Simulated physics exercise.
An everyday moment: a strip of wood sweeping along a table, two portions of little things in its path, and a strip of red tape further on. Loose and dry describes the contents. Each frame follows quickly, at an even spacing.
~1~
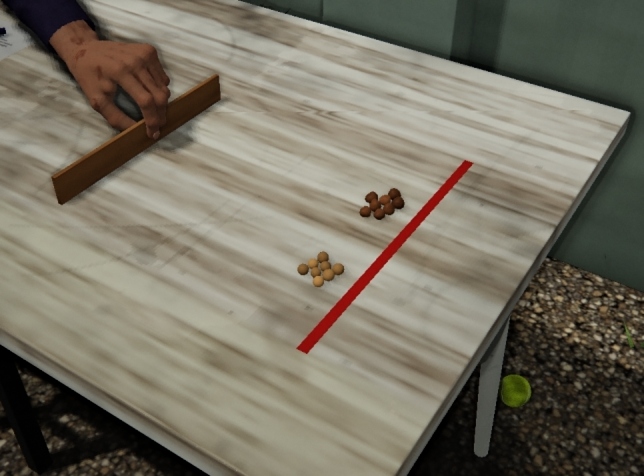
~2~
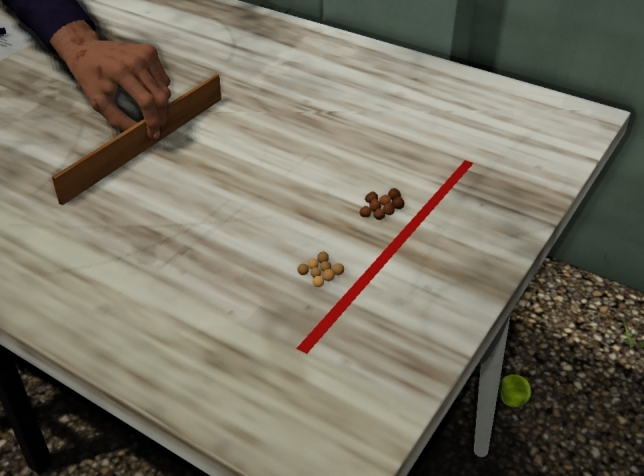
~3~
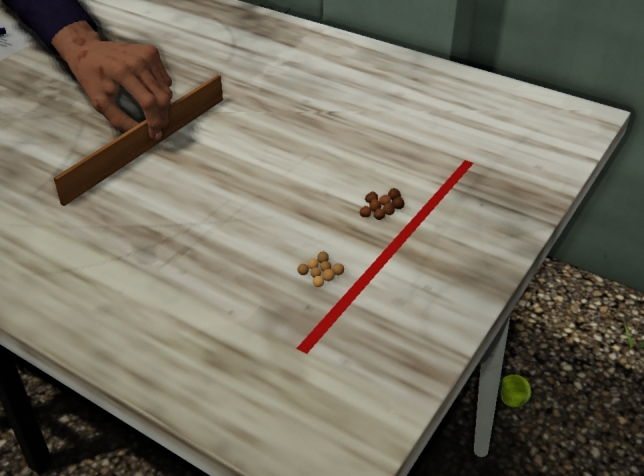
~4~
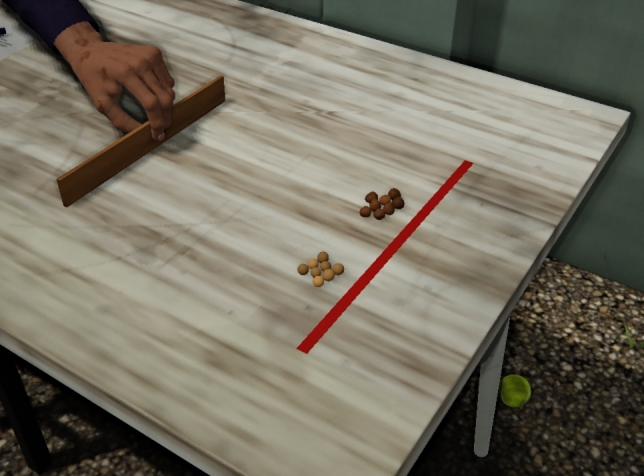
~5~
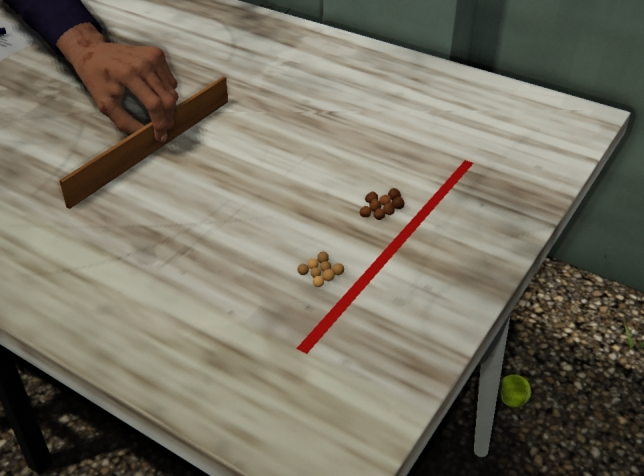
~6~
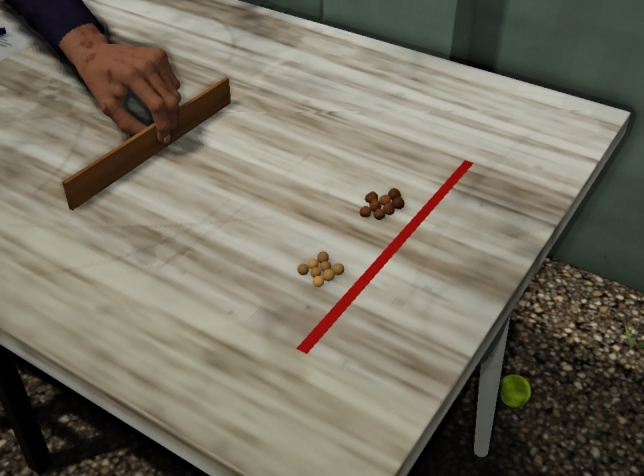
In the video, a hand holds a strip of wood upright on a streaky pale table and slides it very slightly to the right, while two small clusters of round brown and tan pieces lie still before a red line.
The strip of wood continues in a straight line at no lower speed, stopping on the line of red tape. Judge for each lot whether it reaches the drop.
One by one: Front lot: Fully there; back lot: Fully there.
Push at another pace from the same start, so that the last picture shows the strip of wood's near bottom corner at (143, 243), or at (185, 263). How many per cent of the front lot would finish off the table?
100 % and 100 %.
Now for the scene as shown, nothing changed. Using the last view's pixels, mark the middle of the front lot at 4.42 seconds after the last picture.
At about (369, 292).
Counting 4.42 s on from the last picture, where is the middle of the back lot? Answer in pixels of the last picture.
Its middle is roughly at (428, 224) in the last frame.
Then, 2.20 s later than the last frame, strip of wood still moving, near (269, 170); front lot all on the table, its front near (338, 269); back lot all on the table, its front near (398, 203).
Then, 4.42 s later than the last frame, strip of wood stopped at the red tape; front lot all on the table, its front near (394, 281); back lot all on the table, its front near (452, 215).
Then, 4.70 s later than the last frame, strip of wood stopped at the red tape; front lot all on the table, its front near (401, 283); back lot all on the table, its front near (453, 215).
When it is over, strip of wood stopped at the red tape; front lot all on the table, its front near (401, 283); back lot all on the table, its front near (453, 215).
